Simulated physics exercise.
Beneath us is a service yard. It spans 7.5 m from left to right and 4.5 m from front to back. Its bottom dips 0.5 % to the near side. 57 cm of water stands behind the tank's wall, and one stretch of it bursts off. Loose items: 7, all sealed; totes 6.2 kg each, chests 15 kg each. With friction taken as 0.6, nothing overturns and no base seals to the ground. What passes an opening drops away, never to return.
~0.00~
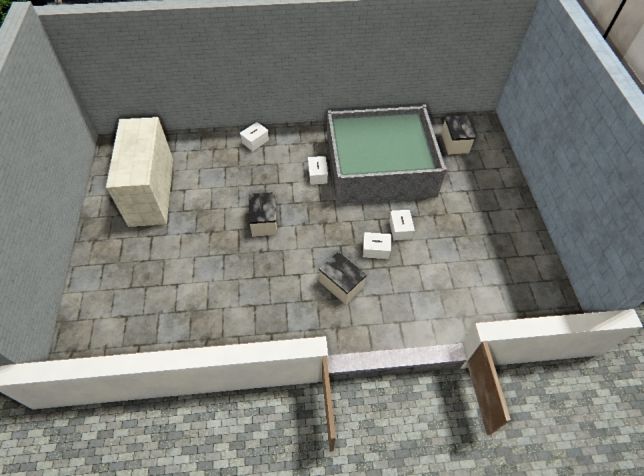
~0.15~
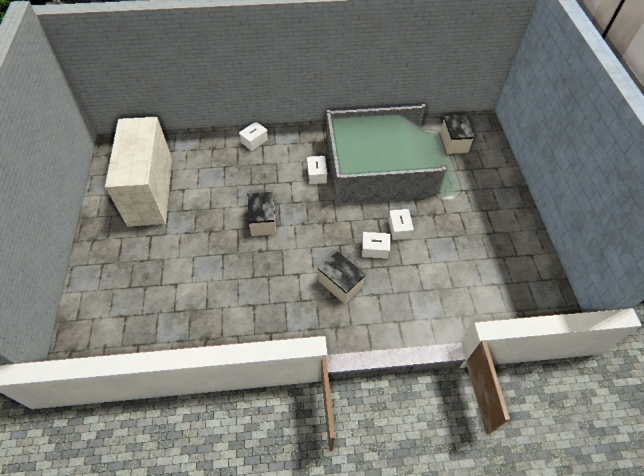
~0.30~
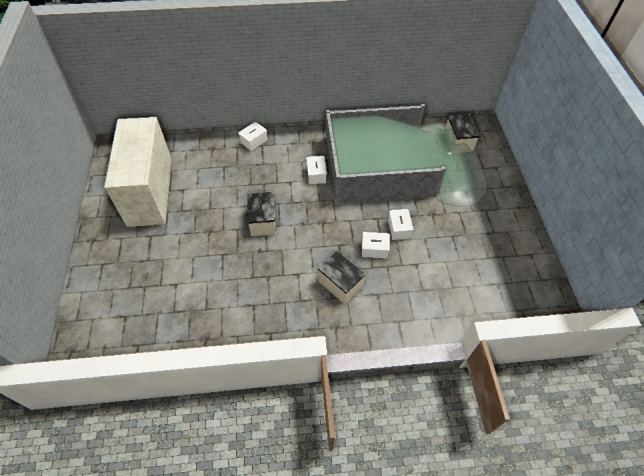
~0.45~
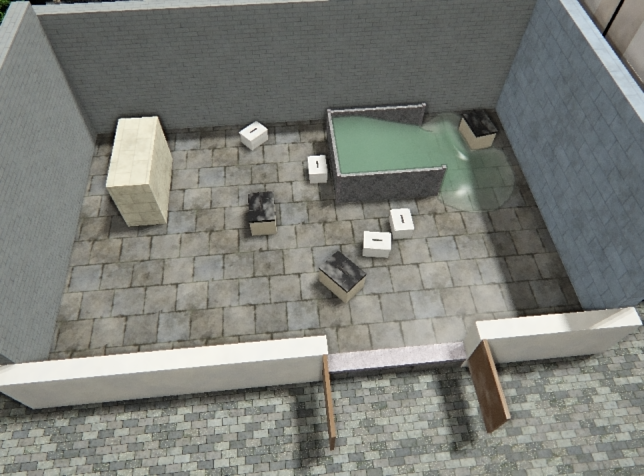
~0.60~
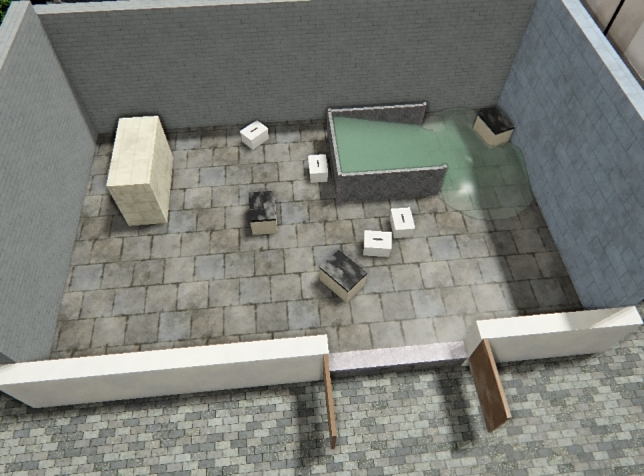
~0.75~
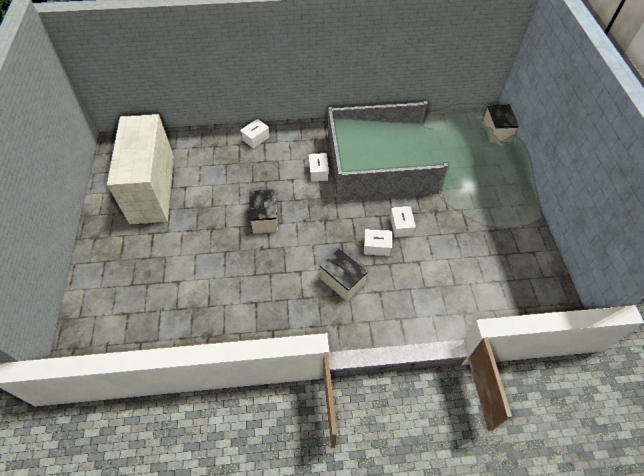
We see a walled, paved yard with scattered boxes and a tank of green water; the tank's right side opens, water spreads across the paving toward the right wall, and one dark-topped box shifts right while the others stay put.
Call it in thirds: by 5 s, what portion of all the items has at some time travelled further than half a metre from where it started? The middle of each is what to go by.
The portion is less than a third.
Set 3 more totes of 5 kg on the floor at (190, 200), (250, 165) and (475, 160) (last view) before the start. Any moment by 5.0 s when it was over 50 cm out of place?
Below, below, above.
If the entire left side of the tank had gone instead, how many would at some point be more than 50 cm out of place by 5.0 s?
Result: 3.
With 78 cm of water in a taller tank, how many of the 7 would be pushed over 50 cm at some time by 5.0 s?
Then 2 of them.
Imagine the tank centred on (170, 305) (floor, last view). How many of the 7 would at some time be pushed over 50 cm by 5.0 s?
Result: 3 of them.
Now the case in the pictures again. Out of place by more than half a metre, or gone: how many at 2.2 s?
At that moment it comes to 1.
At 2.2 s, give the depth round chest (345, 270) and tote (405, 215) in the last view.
First about 0 cm, second about 0 cm.
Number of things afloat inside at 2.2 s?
The count is 1.
After 1.1 s 1 of 7 are over 50 cm from their spots; 1 afloat.
After 2.2 s 1 of 7 are over 50 cm from their spots; 1 afloat.
After 3.5 s 1 of 7 are over 50 cm from their spots; 1 afloat.
After 5.0 s 2 of 7 are over 50 cm from their spots, and 2 have been at some point; 0 afloat.
